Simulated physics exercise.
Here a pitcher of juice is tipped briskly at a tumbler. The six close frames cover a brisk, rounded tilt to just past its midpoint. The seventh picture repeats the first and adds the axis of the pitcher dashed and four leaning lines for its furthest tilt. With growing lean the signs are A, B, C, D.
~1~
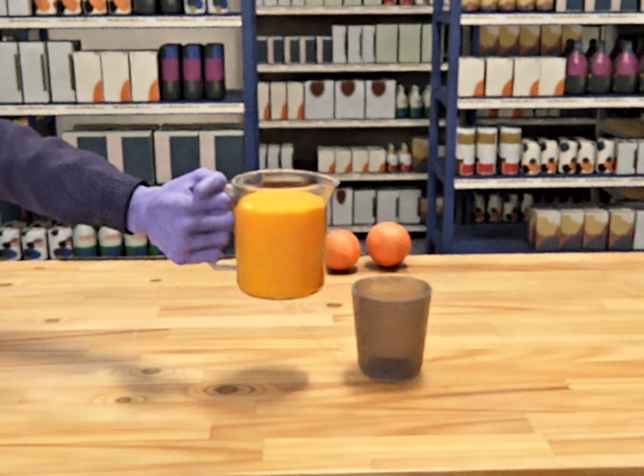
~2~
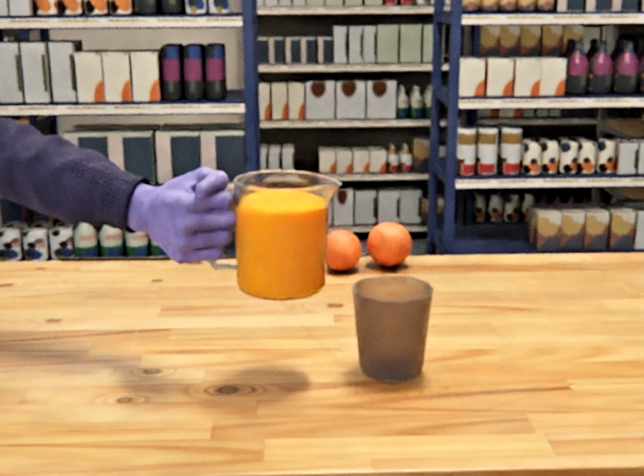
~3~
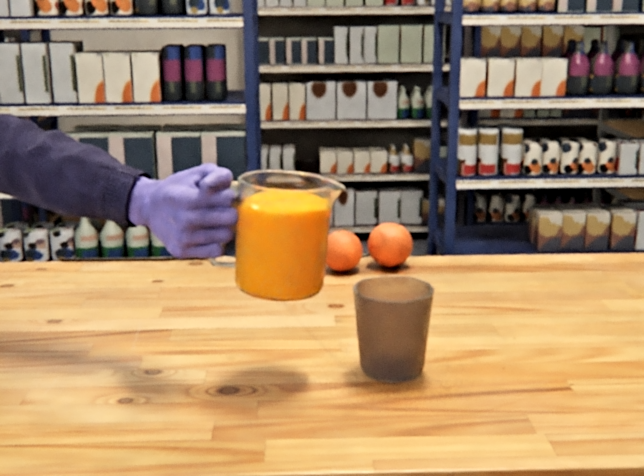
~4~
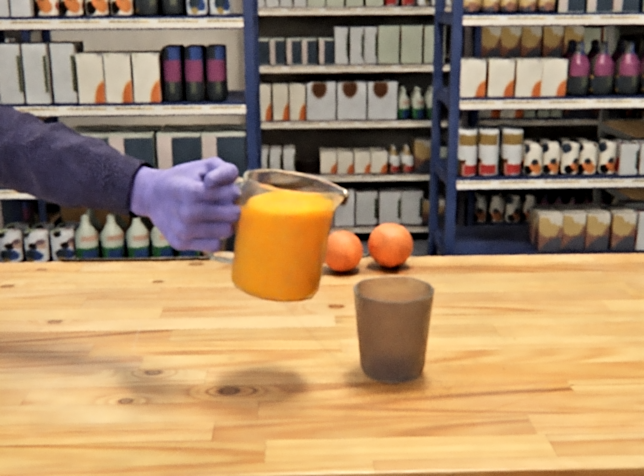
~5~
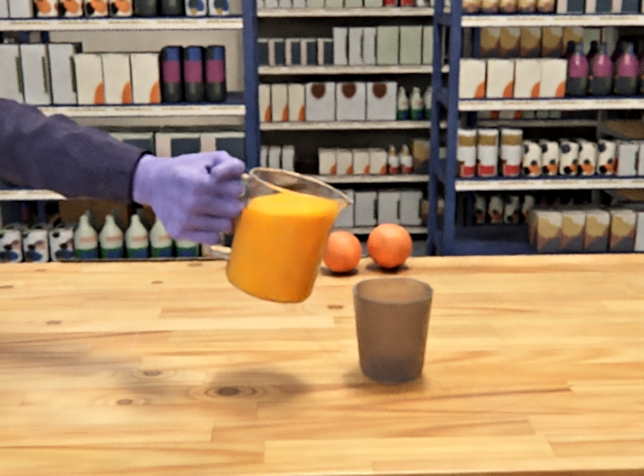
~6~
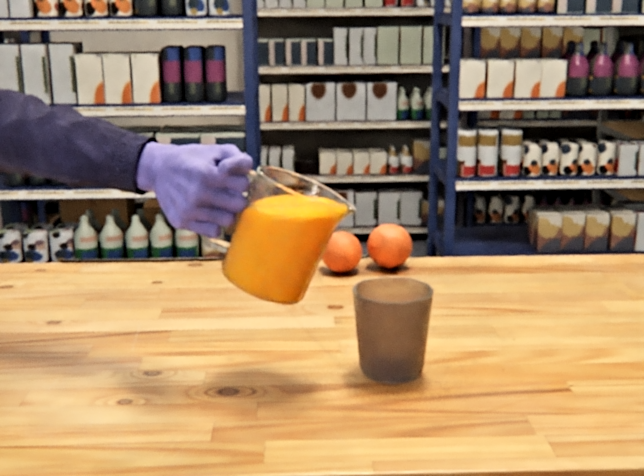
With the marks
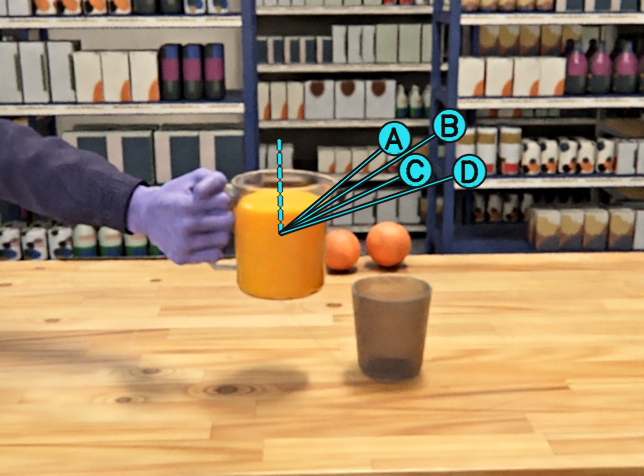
At the start, a purple-gloved hand holds a glass pitcher of orange juice upright above a wooden counter, left of an empty-looking tumbler, with two oranges behind. The hand stays nearly still, then rises slightly and tilts the pitcher to the right, the juice slanting nearer the lip while none leaves it.
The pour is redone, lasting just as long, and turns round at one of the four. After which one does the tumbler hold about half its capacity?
Go for B.
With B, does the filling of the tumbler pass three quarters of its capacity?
No, less.
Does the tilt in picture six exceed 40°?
No, it does not.
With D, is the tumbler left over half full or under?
Over.
On the marked copy, A at (381, 149); B at (434, 135); C at (399, 177); D at (453, 176).
For tilt A, the tumbler ends with about 33 % of what it can hold.
For tilt B, the tumbler ends with about 48 % of what it can hold.
For tilt C, the tumbler ends with about 65 % of what it can hold.
For tilt D, the tumbler ends with about 81 % of what it can hold; 3 % of the juice is spilt.
